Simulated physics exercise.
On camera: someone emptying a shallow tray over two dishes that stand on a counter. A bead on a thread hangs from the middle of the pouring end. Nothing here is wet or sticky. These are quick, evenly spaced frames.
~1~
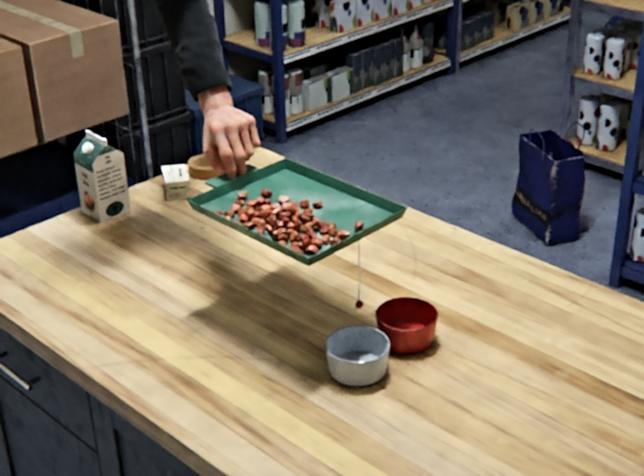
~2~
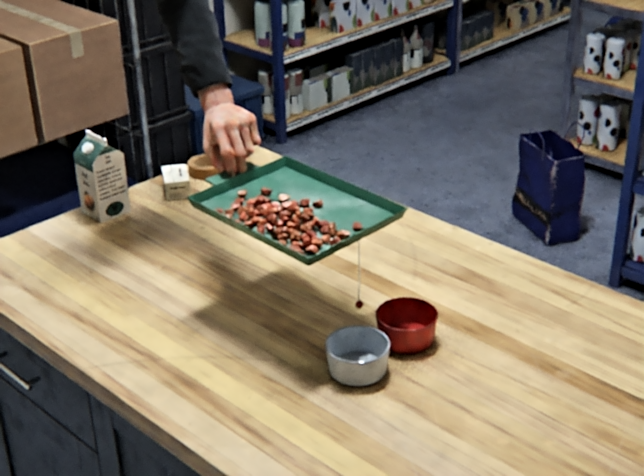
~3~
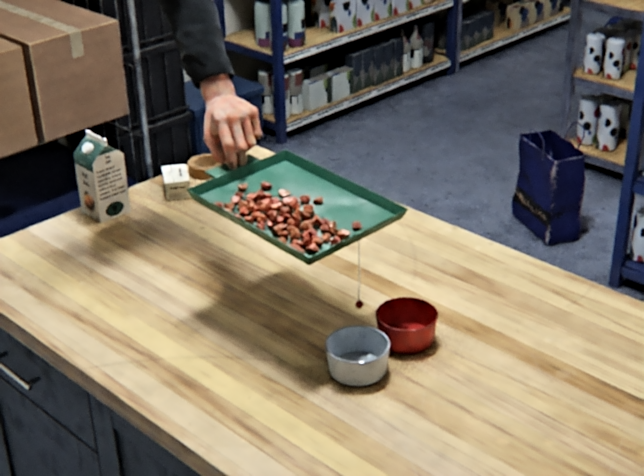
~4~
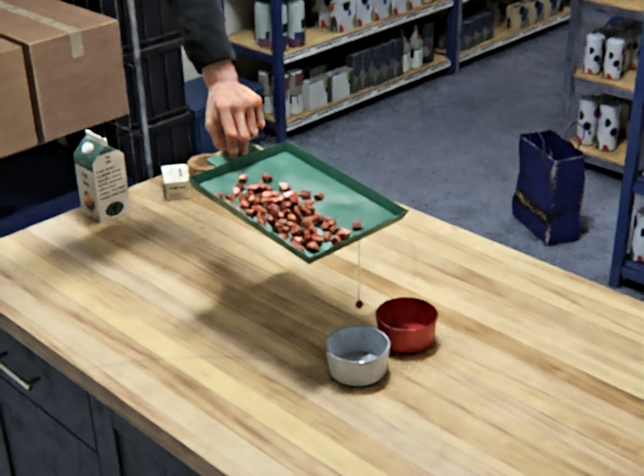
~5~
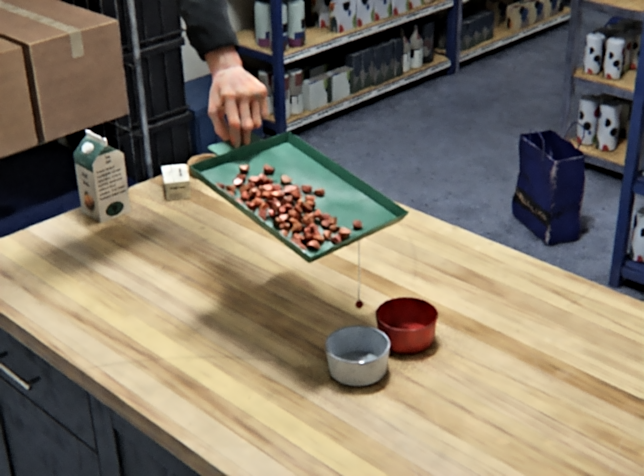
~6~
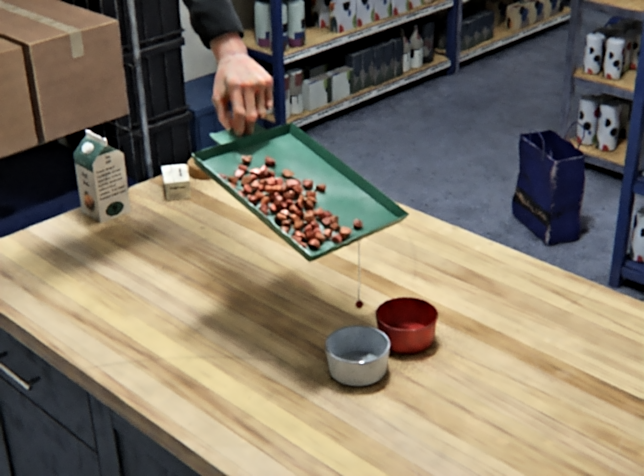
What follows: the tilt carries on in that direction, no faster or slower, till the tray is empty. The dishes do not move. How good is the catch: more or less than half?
Caught overall: Over half.
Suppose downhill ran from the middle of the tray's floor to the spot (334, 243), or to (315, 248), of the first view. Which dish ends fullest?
One: The left dish. Two: Left.
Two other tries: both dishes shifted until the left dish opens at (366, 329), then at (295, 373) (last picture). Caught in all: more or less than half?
The first try: More than half. The second: The smaller part.
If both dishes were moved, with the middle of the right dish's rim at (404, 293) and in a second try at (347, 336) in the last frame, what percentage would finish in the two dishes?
The first gives 50 %, the second 10 %.
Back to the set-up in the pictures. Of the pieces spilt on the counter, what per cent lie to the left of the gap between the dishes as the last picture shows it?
About 10 per cent.
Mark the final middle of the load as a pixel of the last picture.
Around (404, 336).
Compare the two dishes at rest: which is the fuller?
More ends in the dish on the right.
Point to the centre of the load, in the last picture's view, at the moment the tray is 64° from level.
Close to (362, 223).
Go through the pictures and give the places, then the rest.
Corners of the pouring end at (309, 255) and (402, 208), level; middle of the load at (286, 222), bits of crushed brick; left dish at (381, 367); right dish at (430, 335); bead on its thread at (359, 304), in the first picture.
Corners of the pouring end at (309, 255) and (402, 208), level; middle of the load at (286, 221), in the second picture.
Corners of the pouring end at (309, 255) and (403, 209), tipped barely, lowest at the right corner; middle of the load at (286, 218), in the third picture.
Corners of the pouring end at (310, 254) and (403, 210), tipped a little, lowest at the right corner; middle of the load at (287, 213), in the fourth picture.
Corners of the pouring end at (311, 253) and (404, 211), tipped a little, lowest at the right corner; middle of the load at (288, 208), in the fifth picture.
Corners of the pouring end at (312, 253) and (404, 213), tipped clearly, lowest at the right corner; middle of the load at (289, 203); left dish at (381, 367); right dish at (430, 335), in the sixth picture.
Soon, tray tipped steeply; nearly all on the tray; a small part in the air.
A while on, tray tipped past a quarter turn; a stray few on the tray; a small part in the left dish; about half in the right dish; about a quarter outside both; about a quarter in the air.
Towards the end, tray tipped past a quarter turn; about a quarter in the left dish; about half in the right dish; about a quarter outside both.
Finally, tray tipped past a quarter turn; about a quarter in the left dish; about half in the right dish; about a quarter outside both.
